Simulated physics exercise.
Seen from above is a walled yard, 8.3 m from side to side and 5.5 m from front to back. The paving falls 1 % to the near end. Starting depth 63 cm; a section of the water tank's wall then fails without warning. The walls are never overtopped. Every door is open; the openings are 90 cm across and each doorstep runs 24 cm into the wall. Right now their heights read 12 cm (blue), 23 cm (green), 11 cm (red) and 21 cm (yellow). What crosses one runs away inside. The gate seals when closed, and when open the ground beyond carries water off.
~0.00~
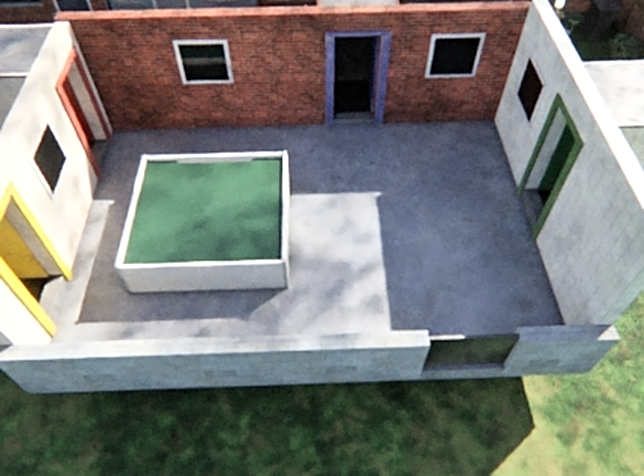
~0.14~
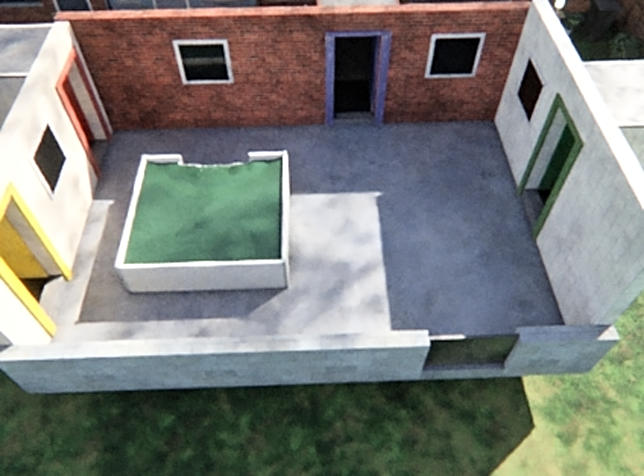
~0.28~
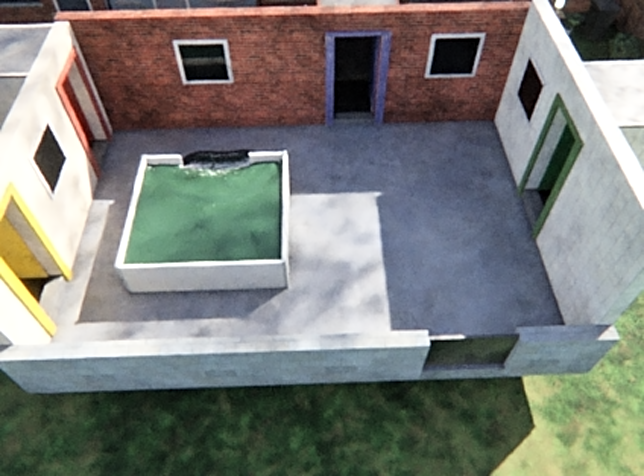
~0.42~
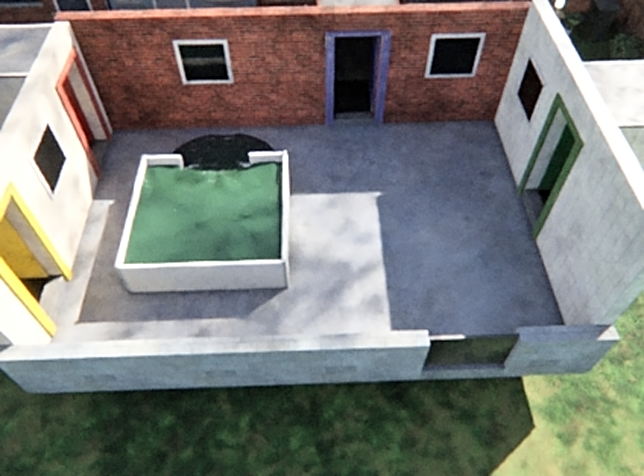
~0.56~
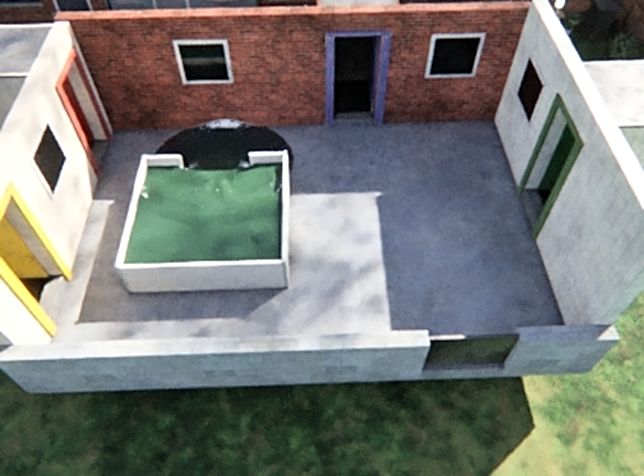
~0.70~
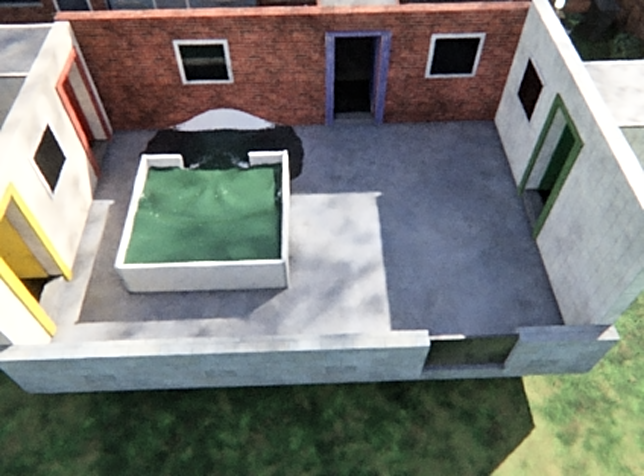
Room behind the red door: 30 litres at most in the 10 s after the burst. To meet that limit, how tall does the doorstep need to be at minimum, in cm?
At least 25 cm or so.
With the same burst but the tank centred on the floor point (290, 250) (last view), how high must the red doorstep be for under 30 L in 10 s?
It must be around 19 cm tall.
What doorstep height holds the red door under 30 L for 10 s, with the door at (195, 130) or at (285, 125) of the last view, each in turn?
Roughly 33 cm for the first and 20 cm for the second.
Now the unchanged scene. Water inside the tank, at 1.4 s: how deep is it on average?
It averages close to 48 centimetres.
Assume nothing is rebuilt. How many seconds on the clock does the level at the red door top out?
2.8 s.
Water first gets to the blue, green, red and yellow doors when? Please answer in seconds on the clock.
So blue sees it at 1.4 s, green at 3.4 s, red at 1.6 s and yellow at 3.0 s.
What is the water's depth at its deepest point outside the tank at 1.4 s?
46 cm.
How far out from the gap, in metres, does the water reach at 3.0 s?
Around 6.0 m from the gap.
After 1.4 s water covers 15 % of the floor, deepest (46 cm) near (222, 130); it has not reached the red door.
After 3.0 s water covers 45 % of the floor, deepest (36 cm) near (112, 133); 28 cm at the red door, 97 litres in over its 11 cm doorstep.
After 10.0 s water covers 95 % of the floor, deepest (17 cm) near (276, 361); 12 cm at the red door, 310 litres in over its 11 cm doorstep.
At the red door as built, the water arrived by 1.6 s and peaked near 28 cm at 2.8 s.
Run again over the same 10 s with other heights there, 57 litres in over 22 cm, 11 litres over 29.5 cm. The limit of 30 litres is kept from about 25 cm up.
